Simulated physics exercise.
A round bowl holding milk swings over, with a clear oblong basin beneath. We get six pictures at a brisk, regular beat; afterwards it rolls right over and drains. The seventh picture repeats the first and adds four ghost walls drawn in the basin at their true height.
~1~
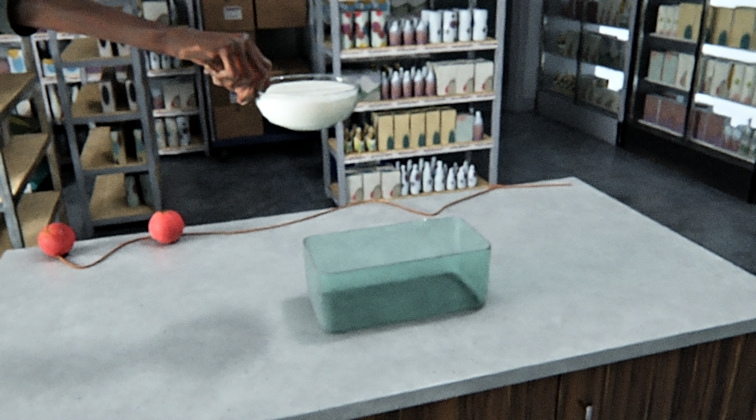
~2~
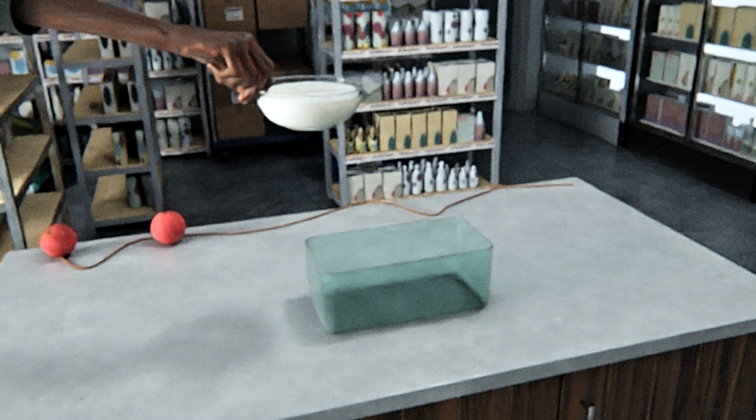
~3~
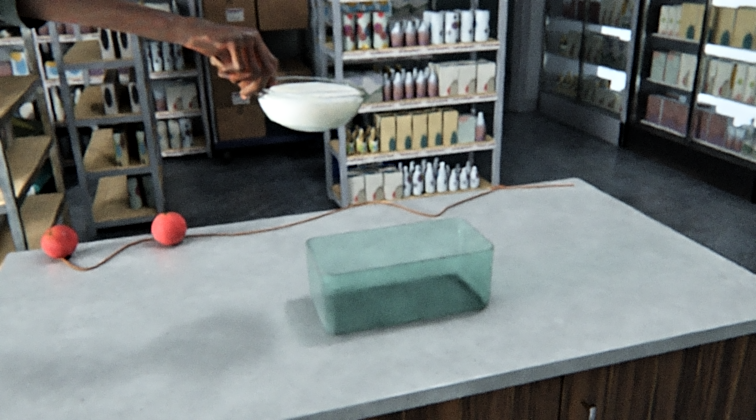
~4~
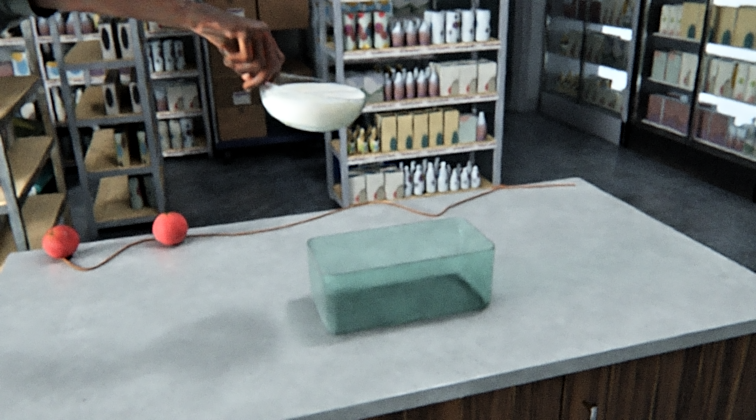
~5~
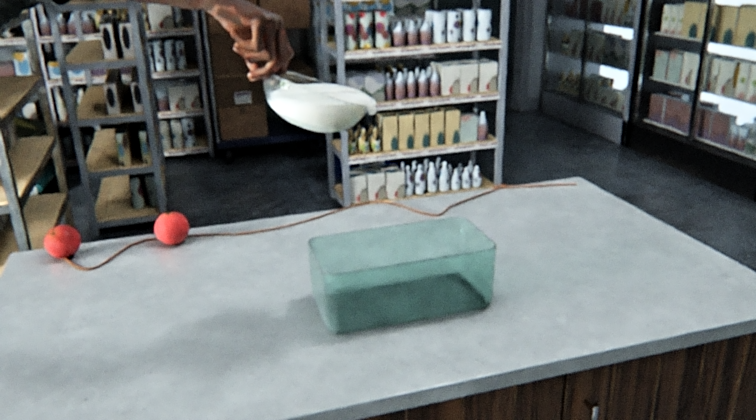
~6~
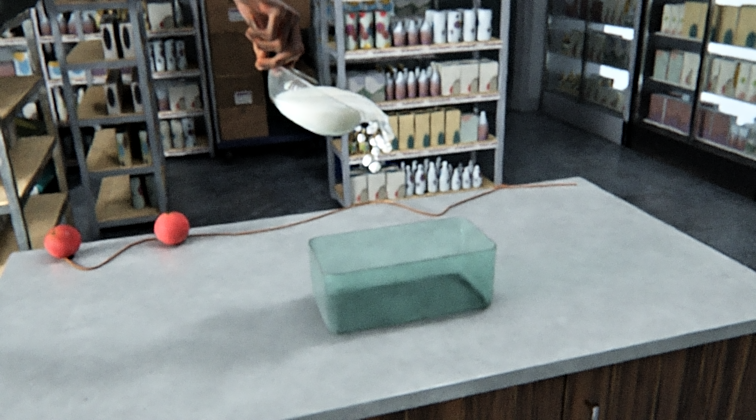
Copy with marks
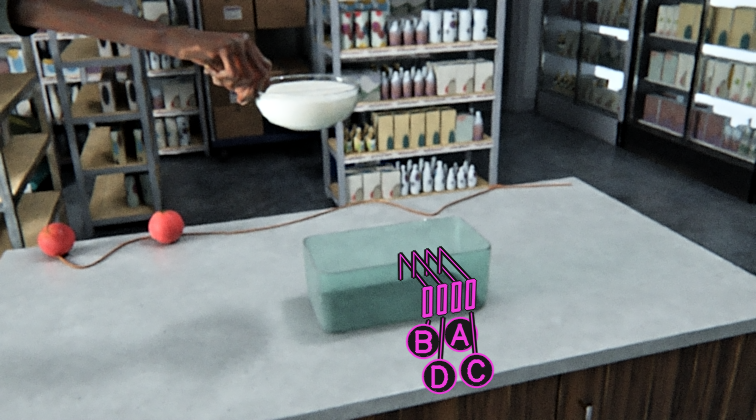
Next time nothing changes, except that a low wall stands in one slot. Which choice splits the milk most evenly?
B is best.
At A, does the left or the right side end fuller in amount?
The left one.
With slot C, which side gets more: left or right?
The left one.
In magenta, A at (457, 315); B at (428, 320); C at (471, 312); D at (443, 318).
If A is chosen, about 94 % ends left of the wall and 3 % right of it; 3 % is lost outside.
If B is chosen, about 46 % ends left of the wall and 52 % right of it.
If C is chosen, about 92 % ends left of the wall and 6 % right of it.
If D is chosen, about 79 % ends left of the wall and 18 % right of it; 3 % is lost outside.
